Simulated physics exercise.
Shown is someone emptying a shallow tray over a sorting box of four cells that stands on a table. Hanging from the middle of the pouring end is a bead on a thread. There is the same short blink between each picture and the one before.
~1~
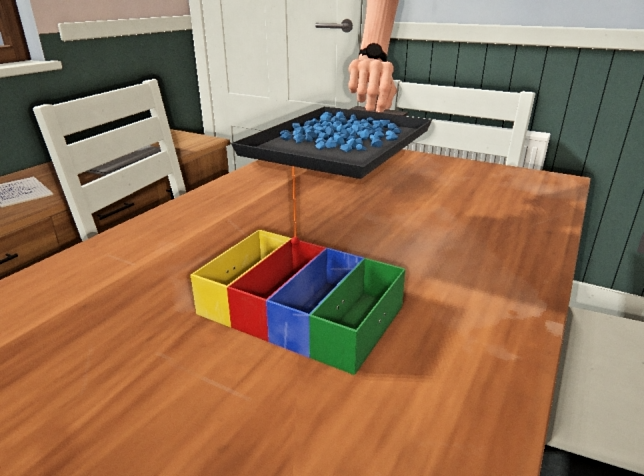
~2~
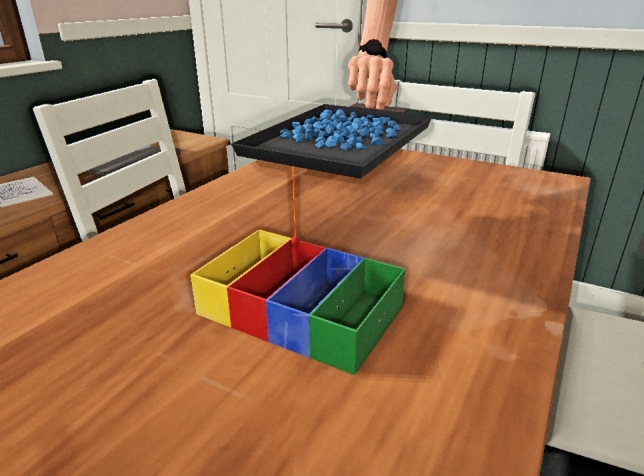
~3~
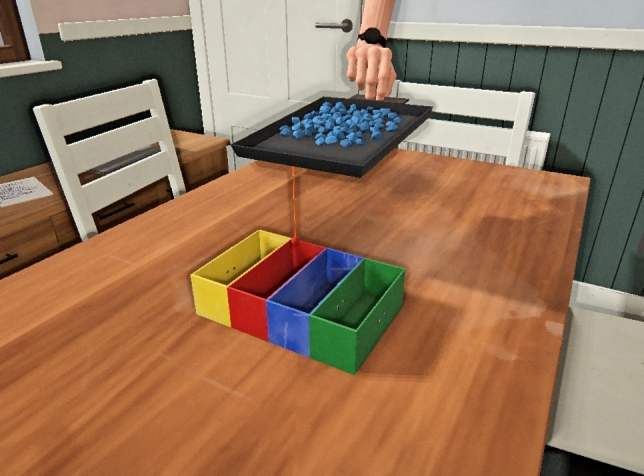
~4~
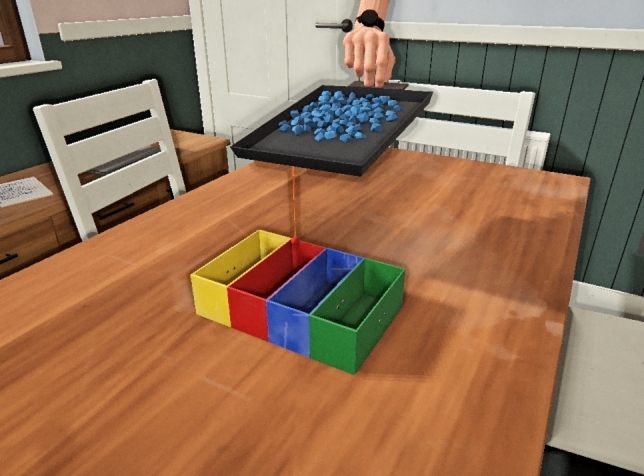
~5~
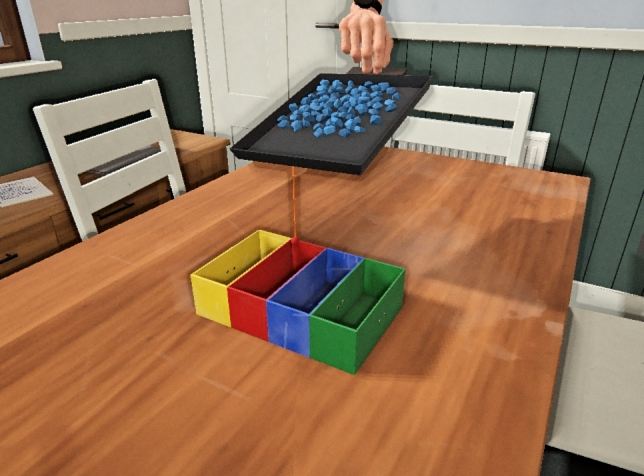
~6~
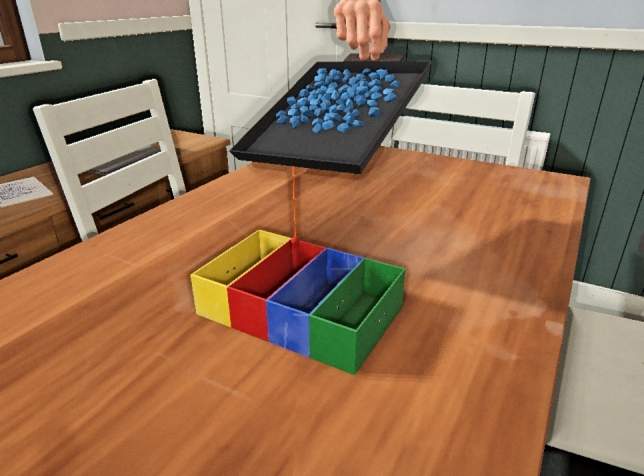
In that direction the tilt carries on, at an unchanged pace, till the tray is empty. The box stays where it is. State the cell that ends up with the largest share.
It is the yellow cell.
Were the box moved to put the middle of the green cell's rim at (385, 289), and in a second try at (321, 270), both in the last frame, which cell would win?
The first time the yellow cell comes out on top, the second time the cell in red.
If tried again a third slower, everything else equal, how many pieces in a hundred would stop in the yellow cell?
About 50 in a hundred.
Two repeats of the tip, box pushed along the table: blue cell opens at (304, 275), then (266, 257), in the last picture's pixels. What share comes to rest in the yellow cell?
I'd expect some 50 percent, and then some 0 percent.
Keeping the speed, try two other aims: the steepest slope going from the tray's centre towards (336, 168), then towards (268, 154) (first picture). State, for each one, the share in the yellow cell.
For the first it's near 0 %, for the second near 40 %.
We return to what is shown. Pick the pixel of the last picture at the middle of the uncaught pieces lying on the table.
Roughly at (208, 283).
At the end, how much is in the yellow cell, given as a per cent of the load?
Roughly 50 %.
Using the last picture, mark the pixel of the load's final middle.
Around (243, 293), give or take.
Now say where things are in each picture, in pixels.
In the first picture, corners of the pouring end near (236, 143) and (361, 165), level; middle of the load near (340, 129), aquarium stones; bead on its thread near (296, 241); yellow cell near (211, 297); red cell near (248, 310); blue cell near (288, 325); green cell near (333, 341).
In the second picture, corners of the pouring end near (236, 143) and (361, 164), level; middle of the load near (340, 127).
In the third picture, corners of the pouring end near (236, 144) and (361, 164), tipped barely, lowest at the left corner; middle of the load near (340, 121).
In the fourth picture, corners of the pouring end near (235, 146) and (360, 163), tipped a little, lowest at the left corner; middle of the load near (339, 113).
In the fifth picture, corners of the pouring end near (235, 147) and (359, 162), tipped clearly, lowest at the left corner; middle of the load near (338, 104).
In the sixth picture, corners of the pouring end near (234, 149) and (358, 162), tipped clearly, lowest at the left corner; middle of the load near (345, 97); yellow cell near (211, 297); red cell near (248, 310); blue cell near (288, 325); green cell near (333, 341).
Shortly afterwards, tray tipped steeply; the bulk on the tray; near a quarter falling or outside the box.
Next, tray tipped past a quarter turn; a little on the tray; near a third in the yellow cell; a little in the red cell; only a few in the blue cell; near a quarter falling or outside the box.
Some moments later, tray tipped past a quarter turn; near half in the yellow cell; near a quarter in the red cell; a little in the blue cell; near a quarter falling or outside the box.
In the end, tray tipped past a quarter turn; near half in the yellow cell; near a quarter in the red cell; a little in the blue cell; none at all in the green cell; near a quarter outside the box.
